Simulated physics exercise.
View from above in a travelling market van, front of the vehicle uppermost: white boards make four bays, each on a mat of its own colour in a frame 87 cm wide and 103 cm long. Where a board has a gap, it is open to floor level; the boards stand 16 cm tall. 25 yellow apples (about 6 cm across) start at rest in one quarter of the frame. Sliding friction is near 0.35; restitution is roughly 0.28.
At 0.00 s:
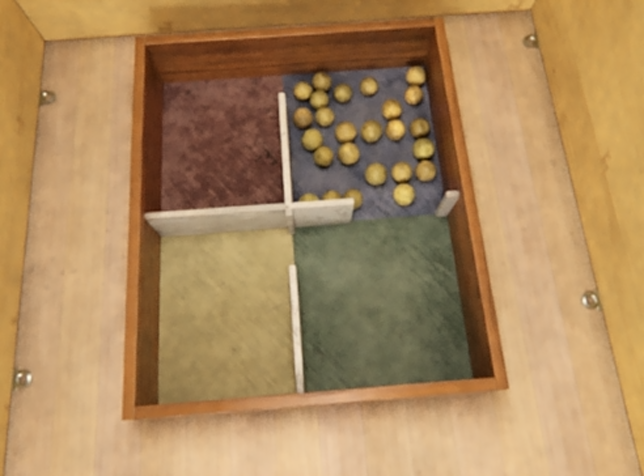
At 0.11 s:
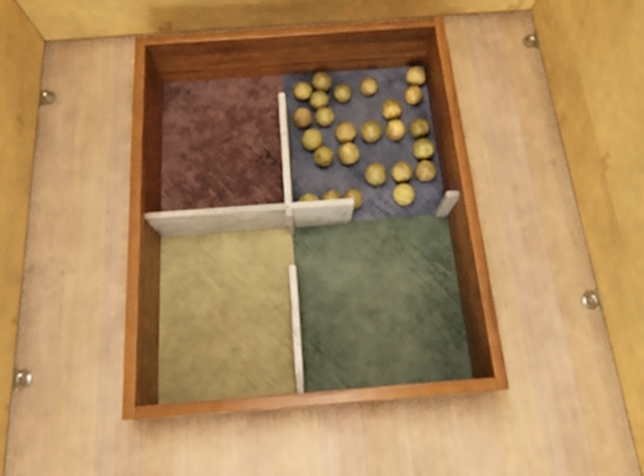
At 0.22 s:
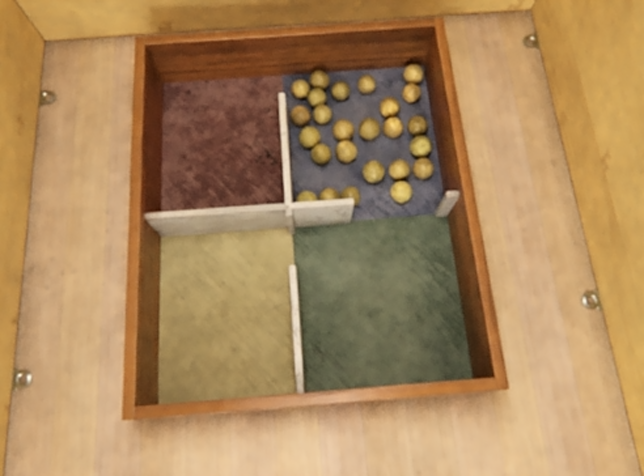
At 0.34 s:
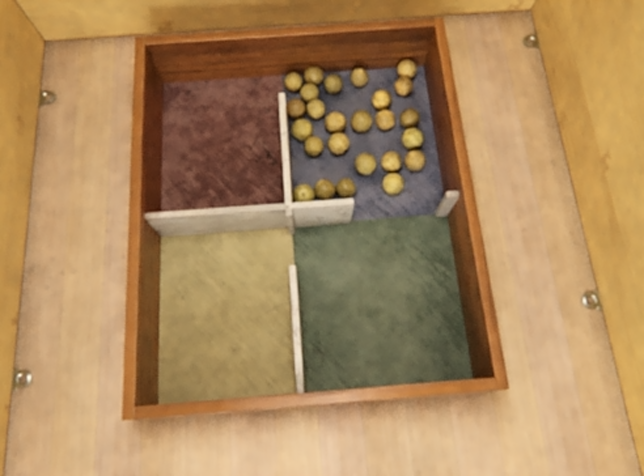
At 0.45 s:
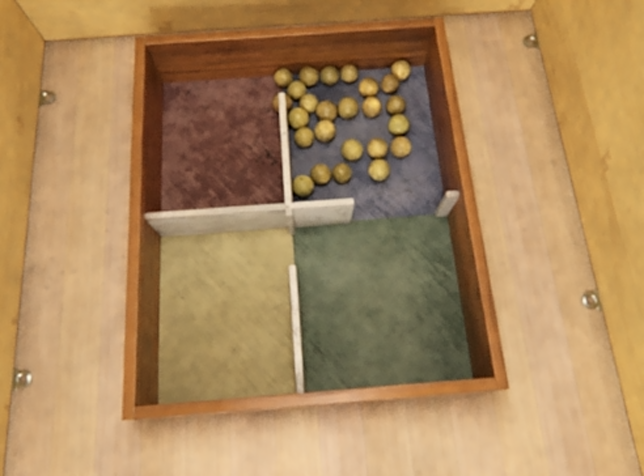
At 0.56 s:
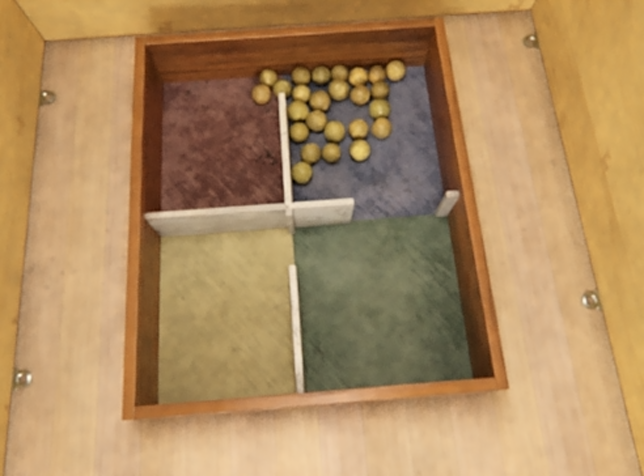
The footage shows a wooden frame split by white boards into four coloured bays, where yellow balls resting on the blue mat begin to roll up and left, bunching together as a few pass the dividing board into the red bay.
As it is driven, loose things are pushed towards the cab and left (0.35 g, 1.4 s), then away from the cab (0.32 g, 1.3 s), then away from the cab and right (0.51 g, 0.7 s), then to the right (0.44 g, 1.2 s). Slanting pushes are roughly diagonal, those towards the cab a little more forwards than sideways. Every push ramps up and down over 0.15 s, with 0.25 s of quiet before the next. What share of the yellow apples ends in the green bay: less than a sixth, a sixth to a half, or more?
Ending in the green bay: Upwards of half of them.
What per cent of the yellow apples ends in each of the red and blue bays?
About: Red 10, blue 20 per cent.
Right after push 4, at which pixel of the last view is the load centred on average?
Near (409, 279).
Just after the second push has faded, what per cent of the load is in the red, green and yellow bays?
By then: Red 10, green 40, yellow 0 per cent.
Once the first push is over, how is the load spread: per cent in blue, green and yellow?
By then: Blue 90, green 0, yellow 0 per cent.
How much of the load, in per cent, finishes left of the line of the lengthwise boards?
Some 10 per cent.
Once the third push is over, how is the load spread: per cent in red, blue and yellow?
Red 10, blue 20, yellow 0 per cent.
After push 1 (1.64 s), 3 in the red bay and 22 in the blue bay.
After push 2 (3.19 s), 3 in the red bay, 11 in the blue bay and 11 in the green bay.
After push 3 (4.14 s), 3 in the red bay, 4 in the blue bay and 18 in the green bay.
After push 4 (5.59 s), 3 in the red bay, 4 in the blue bay and 18 in the green bay.
Final count (at 5.92 s), 3 in the red bay, 4 in the blue bay and 18 in the green bay. Asked share, 18 of 25, 72 per cent.
